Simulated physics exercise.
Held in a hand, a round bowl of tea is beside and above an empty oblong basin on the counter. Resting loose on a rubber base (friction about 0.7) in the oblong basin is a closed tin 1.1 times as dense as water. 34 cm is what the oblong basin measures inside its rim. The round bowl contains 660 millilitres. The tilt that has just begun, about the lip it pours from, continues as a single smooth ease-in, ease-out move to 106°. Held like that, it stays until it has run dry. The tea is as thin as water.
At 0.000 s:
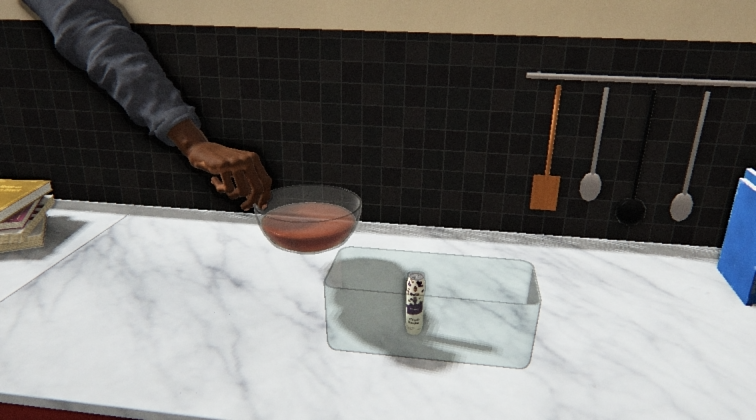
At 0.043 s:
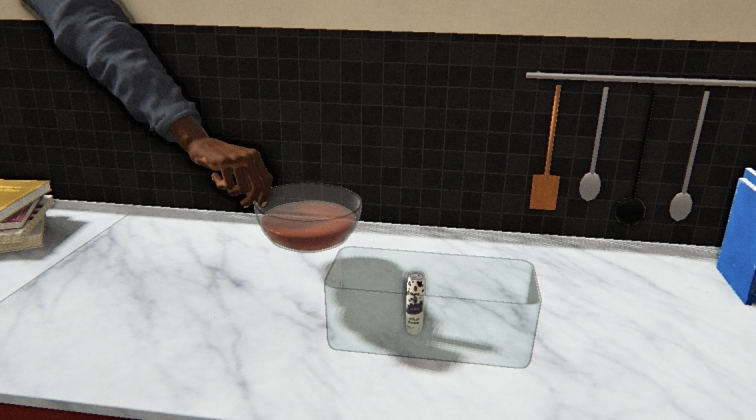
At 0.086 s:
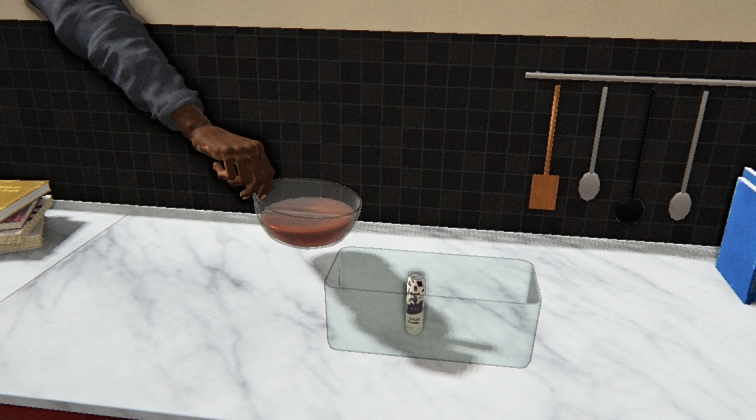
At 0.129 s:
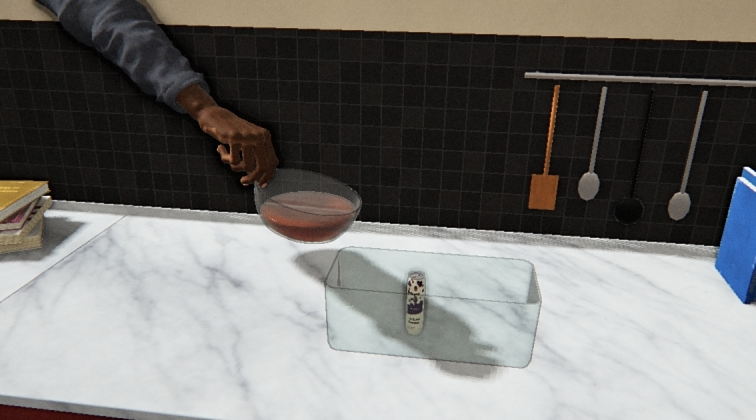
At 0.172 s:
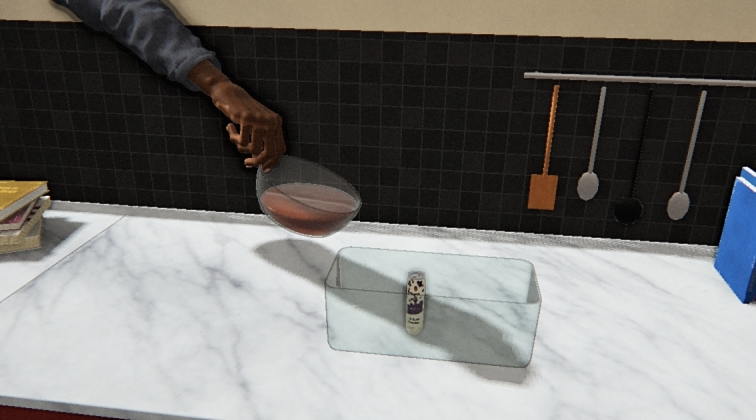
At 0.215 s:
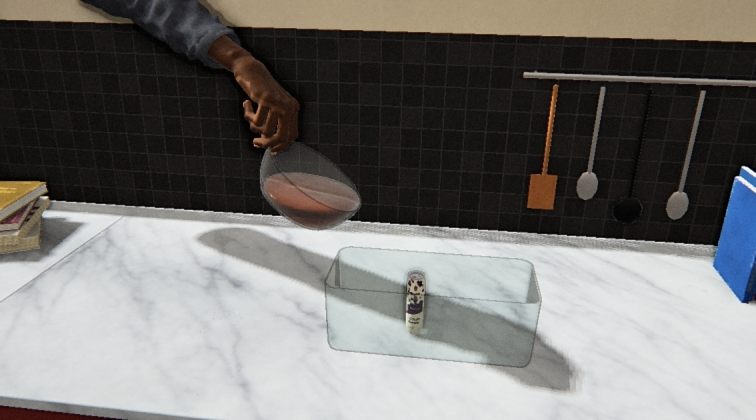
A hand in a dark grey-blue sleeve reaches from the upper left over a white marble kitchen counter, seen from slightly above by a still camera. It holds a clear round bowl of reddish-brown liquid above and left of an empty, clear oblong basin, with a small patterned tin visible through it, and utensils hanging against black tiles. The bowl tilts steadily rightward as the hand rises.
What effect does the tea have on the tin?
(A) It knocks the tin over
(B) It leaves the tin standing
It leaves the tin standing.
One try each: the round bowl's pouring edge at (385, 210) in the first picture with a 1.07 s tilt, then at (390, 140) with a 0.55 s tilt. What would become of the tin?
The tin stays vertical the first time and overturns the second time.
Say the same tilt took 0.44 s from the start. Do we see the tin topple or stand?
In that case the tin stays vertical.
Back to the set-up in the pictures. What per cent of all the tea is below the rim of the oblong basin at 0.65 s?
Some 94 per cent.
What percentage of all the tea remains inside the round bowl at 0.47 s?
Remaining: Near 26 % of the total.
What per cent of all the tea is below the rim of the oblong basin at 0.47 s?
Close to 8 in a hundred.
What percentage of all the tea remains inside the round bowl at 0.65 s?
Close to 0 percent of the total.
Then, 0.47 s in, the tilt is 100° and 26 per cent is still to pour; the tin stands where it began.
Then, 0.65 s in, the tilt is 106° and 0 per cent is still to pour; the tin stands where it began.
Then, 0.84 s in, the tilt is 106° and 0 per cent is still to pour; the tin stands where it began.
Then, 1.05 s in, the tilt is 106° and 0 per cent is still to pour; the tin stands where it began.
Finally, the tin stands where it began.
